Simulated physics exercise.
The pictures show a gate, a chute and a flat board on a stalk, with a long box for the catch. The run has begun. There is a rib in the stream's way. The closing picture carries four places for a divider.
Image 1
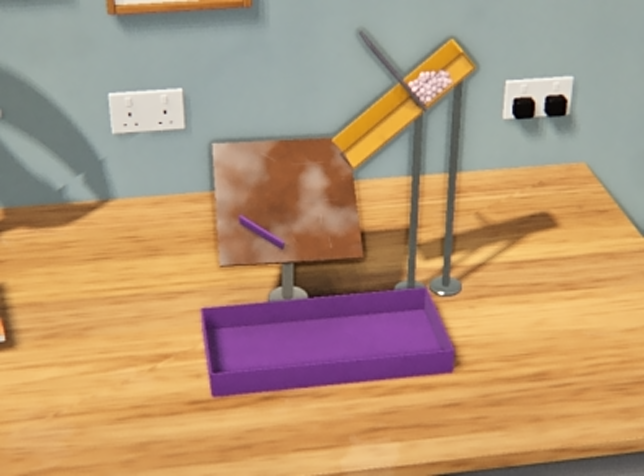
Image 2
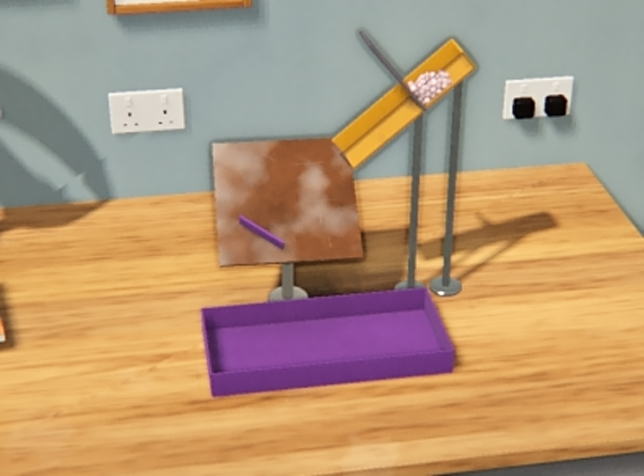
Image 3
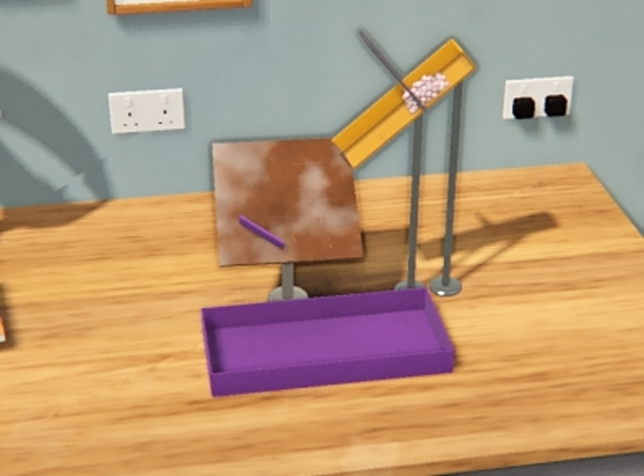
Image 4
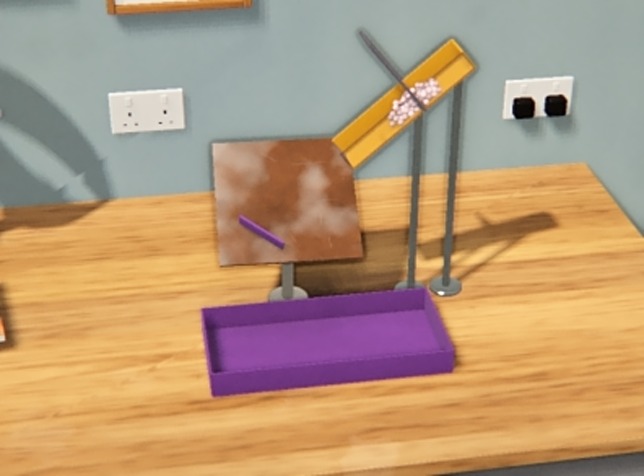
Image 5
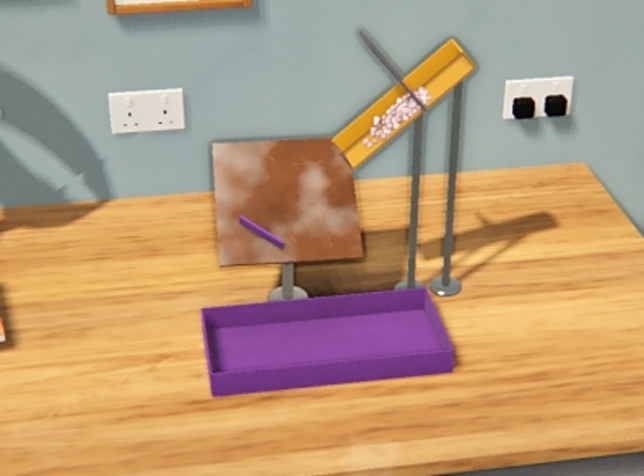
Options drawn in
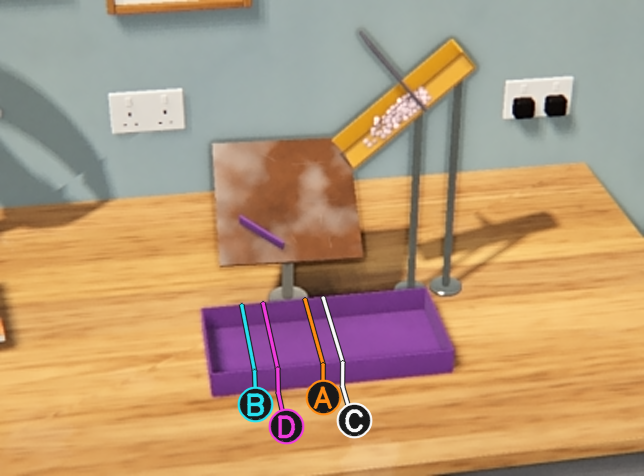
We see small pinkish-white beads resting high in a sloping yellow chute, above a tilted brown board with a purple rib and an empty purple box; then the beads slide down the chute leftward, spreading out.
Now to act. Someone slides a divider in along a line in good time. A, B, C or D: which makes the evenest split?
Take A.
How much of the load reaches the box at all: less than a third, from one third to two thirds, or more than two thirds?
It is more than two thirds.
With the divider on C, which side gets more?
Left.
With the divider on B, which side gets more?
More lands on the right.
On the marked copy, line A crosses the front rim at (322, 363); line B crosses the front rim at (254, 370); line C crosses the front rim at (342, 361); line D crosses the front rim at (277, 368).
If A is chosen, of what is caught, close to half on the left of the divider, close to half on the right.
If B is chosen, of what is caught, a small share on the left of the divider, the bulk on the right.
If C is chosen, of what is caught, the bulk on the left of the divider, a small share on the right.
If D is chosen, of what is caught, a small share on the left of the divider, the bulk on the right.
